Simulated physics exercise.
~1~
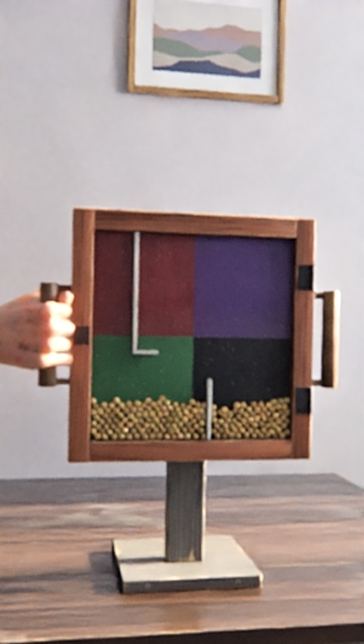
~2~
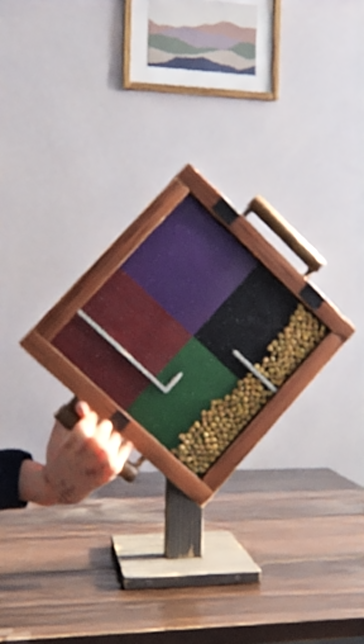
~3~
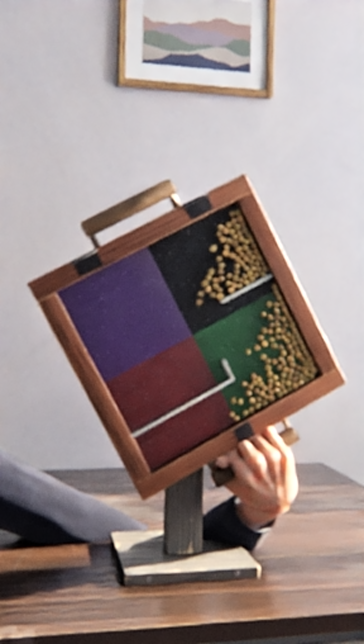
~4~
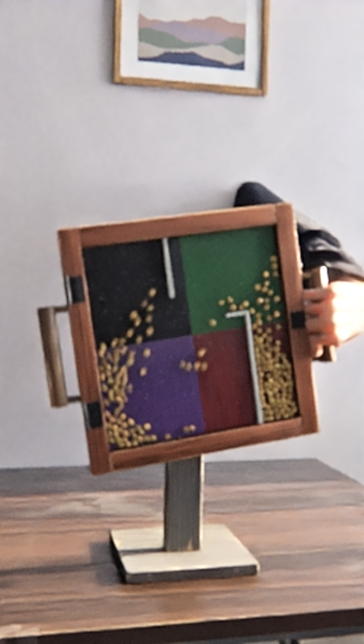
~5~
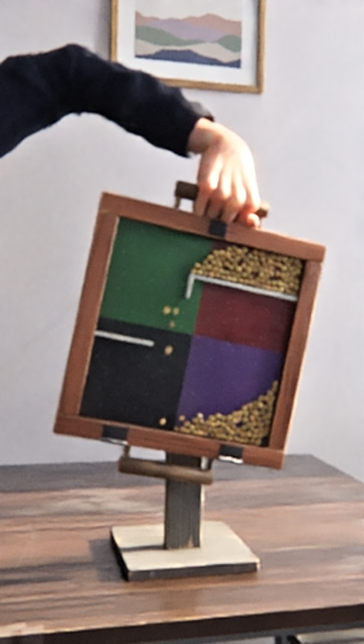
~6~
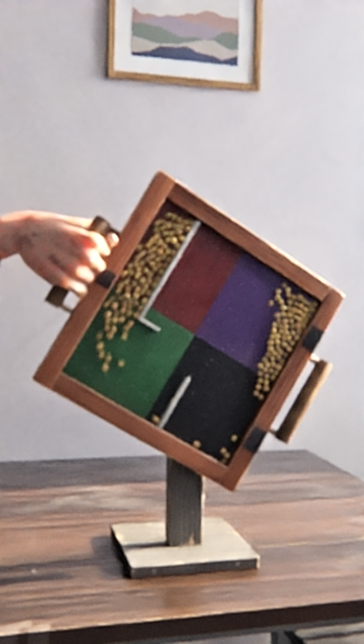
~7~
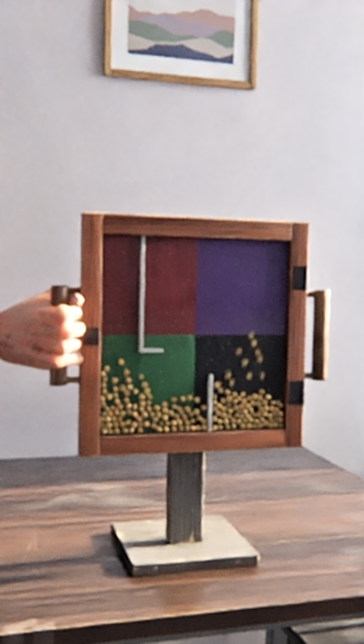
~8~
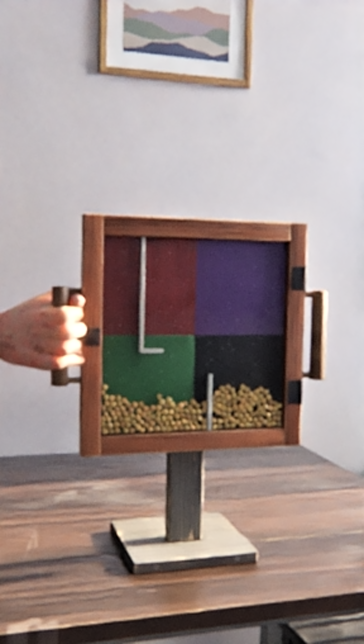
The video shows a hand turning an upright wooden-framed case of small golden beads counterclockwise through one full turn on its stand. The beads tumble past inner strips across the coloured quarters, then settle along the bottom, split between green and black, with red and purple empty above.
